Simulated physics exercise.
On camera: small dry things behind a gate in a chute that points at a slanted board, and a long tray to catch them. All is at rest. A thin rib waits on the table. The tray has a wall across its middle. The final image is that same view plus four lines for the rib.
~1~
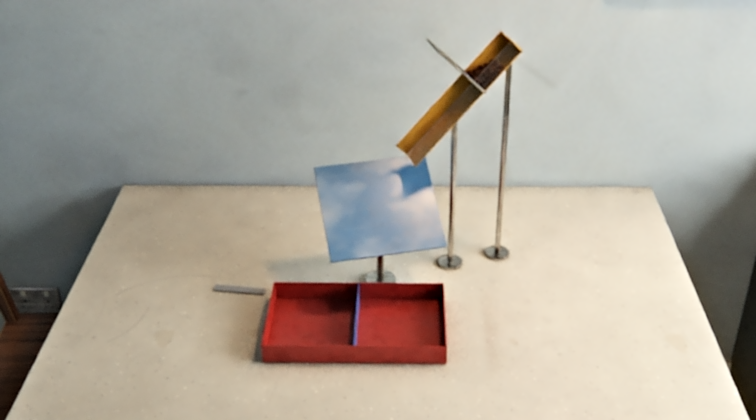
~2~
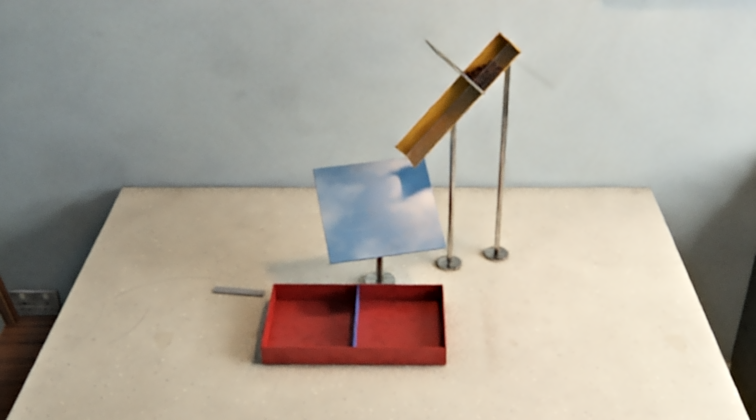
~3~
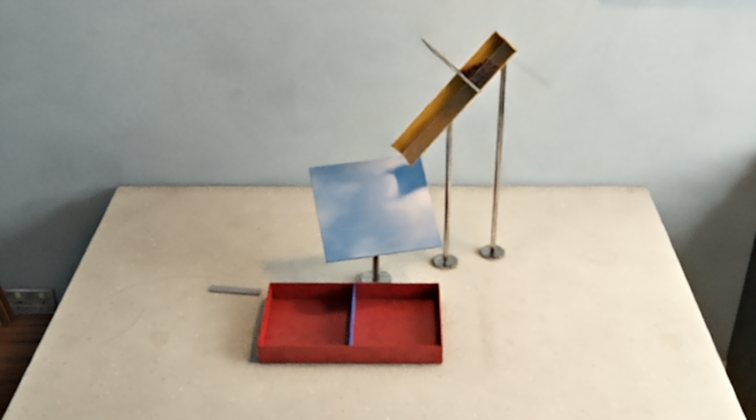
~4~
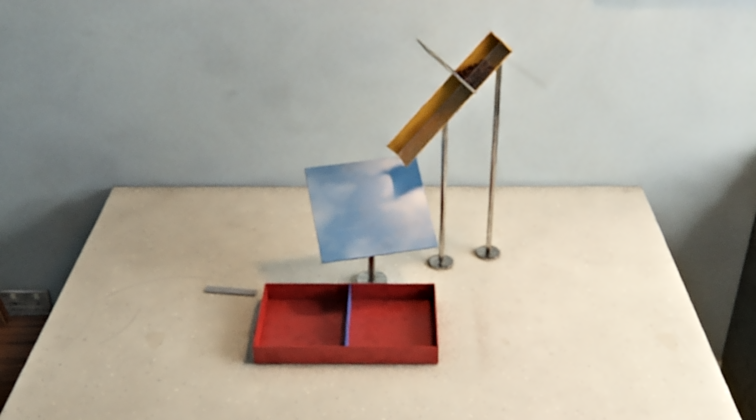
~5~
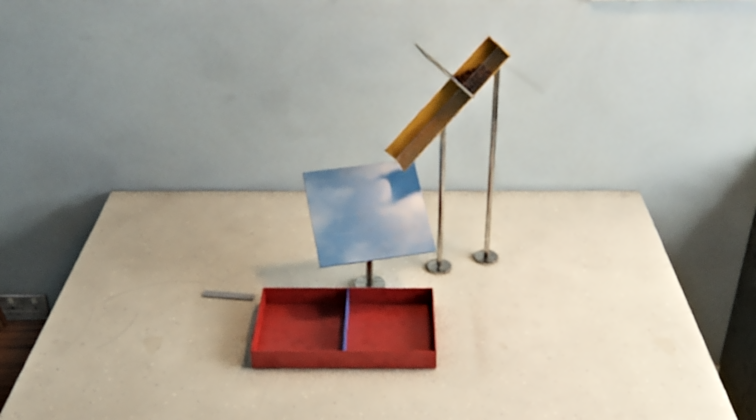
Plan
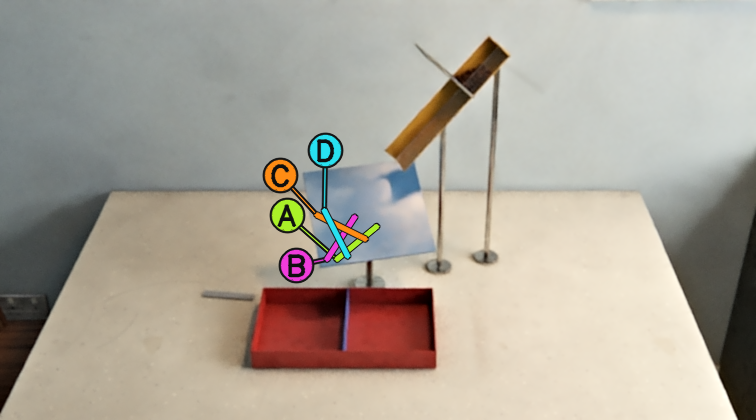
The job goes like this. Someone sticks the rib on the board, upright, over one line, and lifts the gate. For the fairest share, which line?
B is best.
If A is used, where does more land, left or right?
Left.
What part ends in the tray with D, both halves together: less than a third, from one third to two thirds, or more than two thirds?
It is more than two thirds.
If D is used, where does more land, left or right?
The right half.
On the marked copy, line A from (376, 226) to (336, 259); line B from (354, 217) to (327, 259); line C from (317, 215) to (365, 239); line D from (324, 210) to (347, 256).
Choosing A, of what is caught, almost all in the left half, about a tenth in the right.
Choosing B, of what is caught, roughly half in the left half, roughly half in the right.
Choosing C, of what is caught, about a tenth in the left half, almost all in the right.
Choosing D, of what is caught, about a tenth in the left half, almost all in the right.
